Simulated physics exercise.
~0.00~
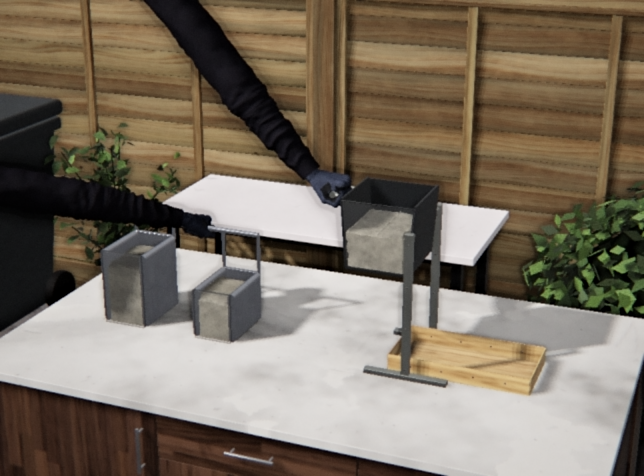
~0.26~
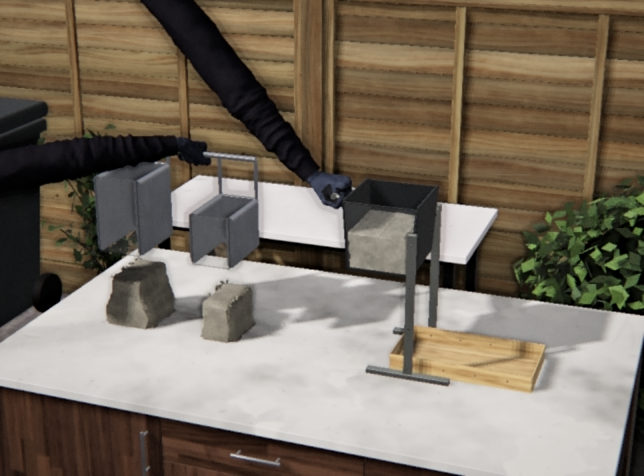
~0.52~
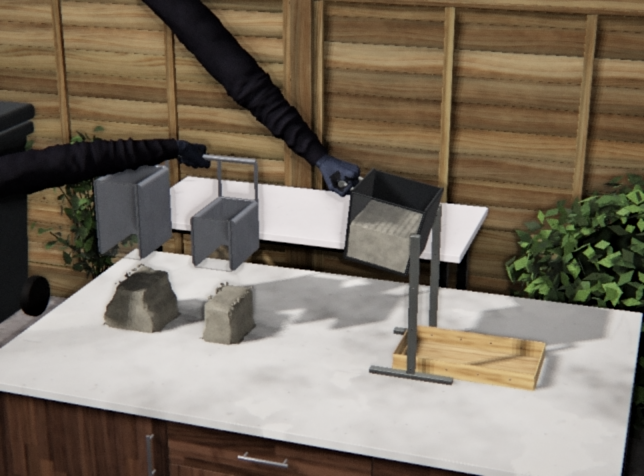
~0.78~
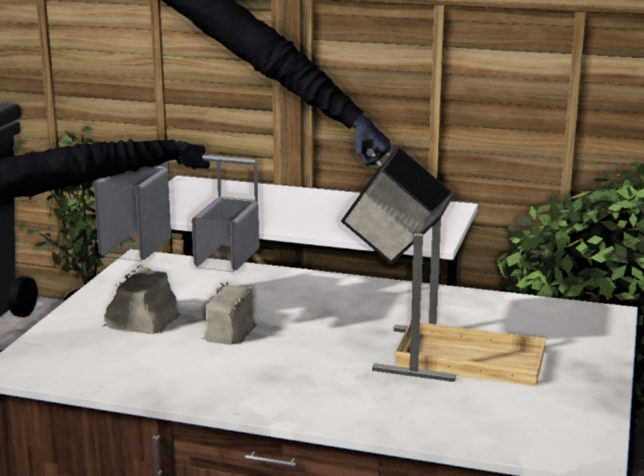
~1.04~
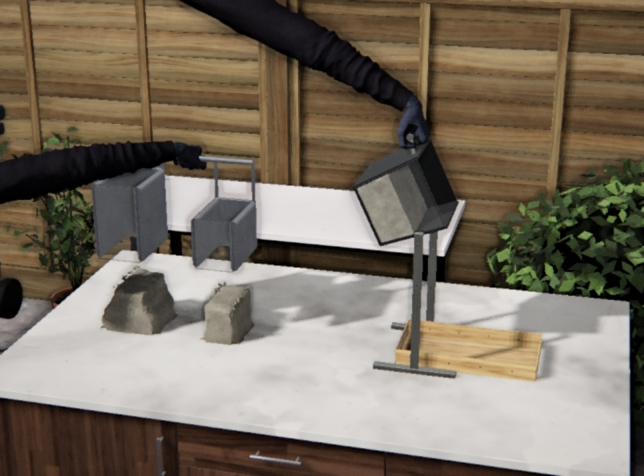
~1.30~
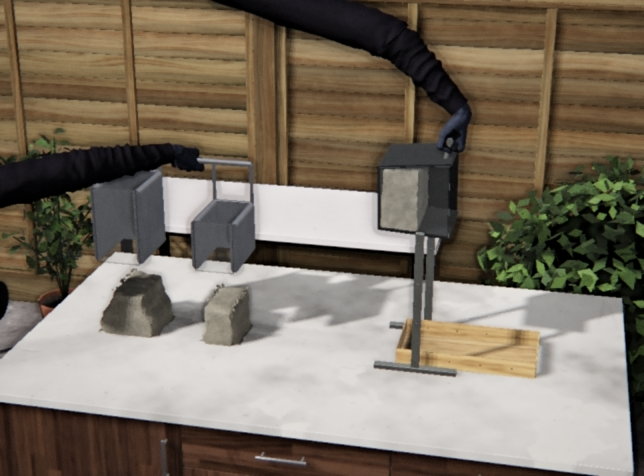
A black-sleeved arm lifted two grey molds off two wet, grey blocks, which slumped a little on the white counter, then another gloved arm swung a dark tub of mortar rightward onto its side.
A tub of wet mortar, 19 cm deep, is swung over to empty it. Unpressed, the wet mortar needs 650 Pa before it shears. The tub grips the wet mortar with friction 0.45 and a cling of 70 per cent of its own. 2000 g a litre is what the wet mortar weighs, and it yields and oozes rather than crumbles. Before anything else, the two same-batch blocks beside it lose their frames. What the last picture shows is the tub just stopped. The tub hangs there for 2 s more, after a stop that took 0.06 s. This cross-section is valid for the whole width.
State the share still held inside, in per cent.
Roughly 100 per cent is still held inside.
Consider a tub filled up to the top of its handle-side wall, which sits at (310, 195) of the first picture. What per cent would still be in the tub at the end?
About 50 % stays in the tub.
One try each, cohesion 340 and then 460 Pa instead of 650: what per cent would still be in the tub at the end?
First 75 %, second 100 %.
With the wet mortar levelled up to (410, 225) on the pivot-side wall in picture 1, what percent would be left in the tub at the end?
Around 75 per cent.
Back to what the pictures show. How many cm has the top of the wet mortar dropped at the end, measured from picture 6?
About 5 cm.
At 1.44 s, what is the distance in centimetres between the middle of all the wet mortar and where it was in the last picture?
2 cm.
After 1.44 s, the tub is at 89 degrees and holds 100 %.
After 1.61 s, the tub is at 89 degrees and holds 100 %.
After 1.78 s, the tub is at 89 degrees and holds 100 %.
After 1.95 s, the tub is at 89 degrees and holds 100 %.
After 3.30 s, the tub is at 89 degrees and holds 100 %.
